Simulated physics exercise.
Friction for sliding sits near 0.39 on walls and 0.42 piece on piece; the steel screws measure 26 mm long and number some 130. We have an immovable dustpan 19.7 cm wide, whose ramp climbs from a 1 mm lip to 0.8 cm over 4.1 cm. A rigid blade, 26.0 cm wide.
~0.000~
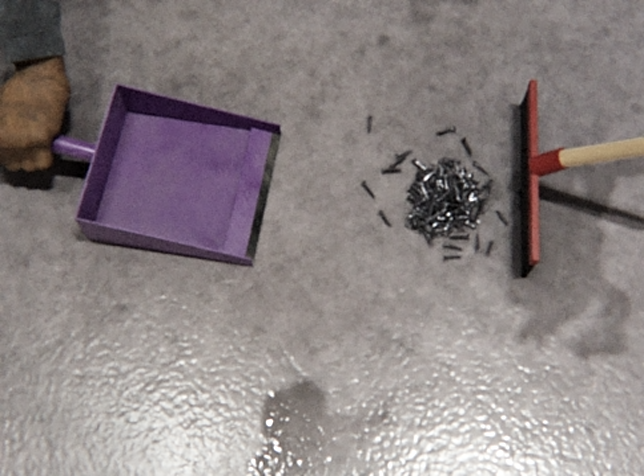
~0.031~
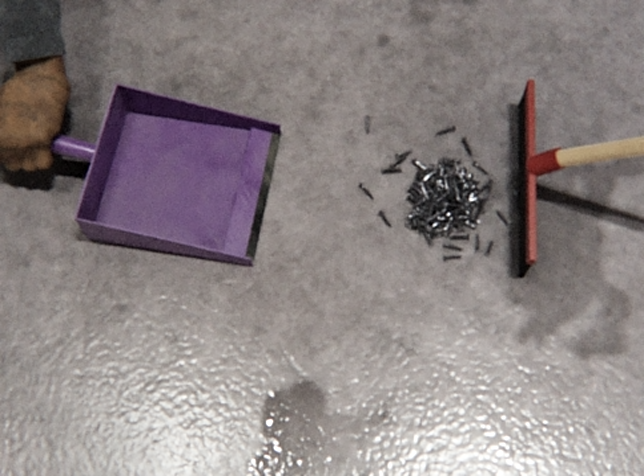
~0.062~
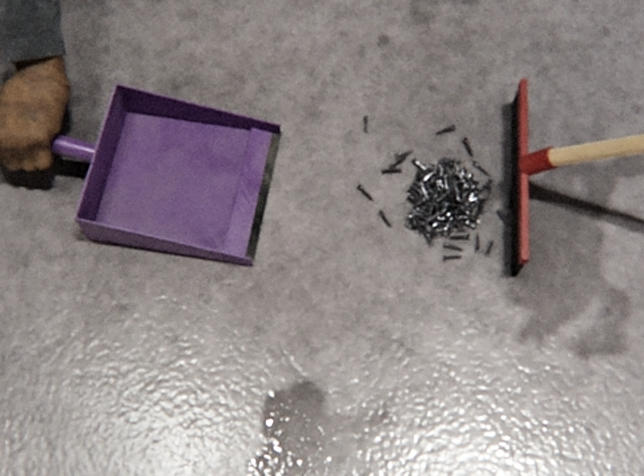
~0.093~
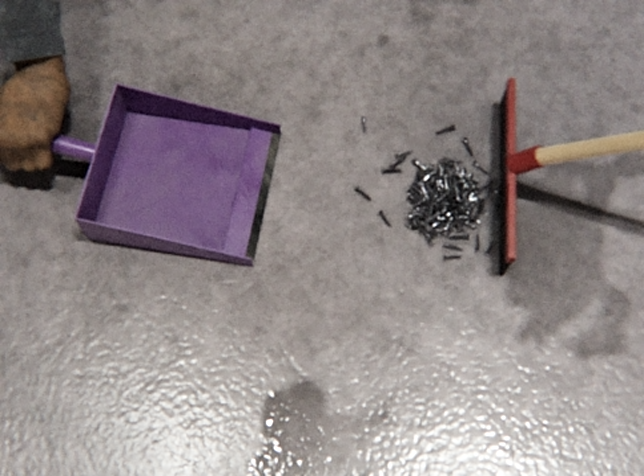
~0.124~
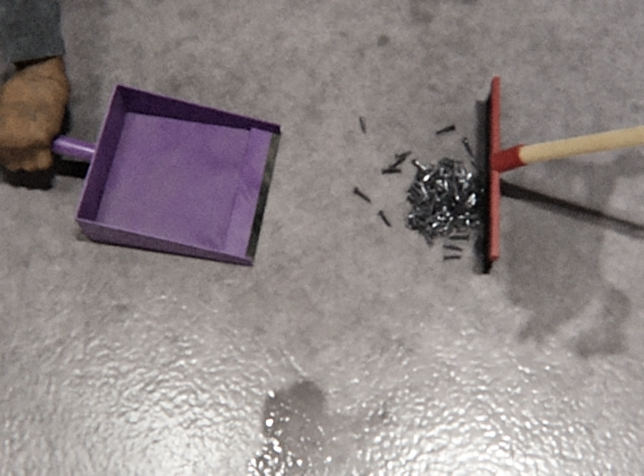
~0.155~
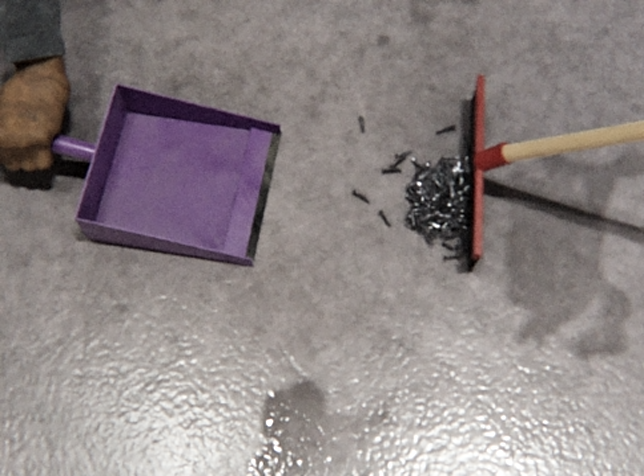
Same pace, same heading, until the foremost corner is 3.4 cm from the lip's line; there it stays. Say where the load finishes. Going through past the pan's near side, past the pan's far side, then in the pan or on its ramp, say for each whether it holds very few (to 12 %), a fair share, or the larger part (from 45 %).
Near side holds very few. Far side holds very few. Pan holds a fair share.
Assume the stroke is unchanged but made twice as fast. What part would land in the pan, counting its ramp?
Then around 75 per cent.
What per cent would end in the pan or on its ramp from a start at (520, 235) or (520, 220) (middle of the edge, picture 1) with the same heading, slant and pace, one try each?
Around 35 percent, then around 40 percent.
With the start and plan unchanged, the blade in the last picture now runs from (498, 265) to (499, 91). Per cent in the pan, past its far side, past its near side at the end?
Split: Pan = 15, far = 0, near = 5.
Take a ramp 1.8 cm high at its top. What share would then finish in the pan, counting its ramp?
That change would give about 20 per cent.
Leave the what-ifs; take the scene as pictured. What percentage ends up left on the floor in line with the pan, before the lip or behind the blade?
About 60 per cent.
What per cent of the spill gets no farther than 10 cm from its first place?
Roughly 0 in a hundred.
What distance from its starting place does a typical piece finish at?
That distance is around 24 cm.
After 0.33 s, middle of the blade 15 cm from the lip; 0 % over the lip, far side 10 %, near side 0 %.
Then, at 0.44 s, middle of the blade 8 cm from the lip; 0 % over the lip, far side 10 %, near side 0 %.
After 0.69 s, middle of the blade 5 cm from the lip; 30 % over the lip, far side 10 %, near side 0 %.
By 1.4 s all is still; near side 0 %, far side 10 %, pan 30 %, in front of the lip or behind the blade 60 %.
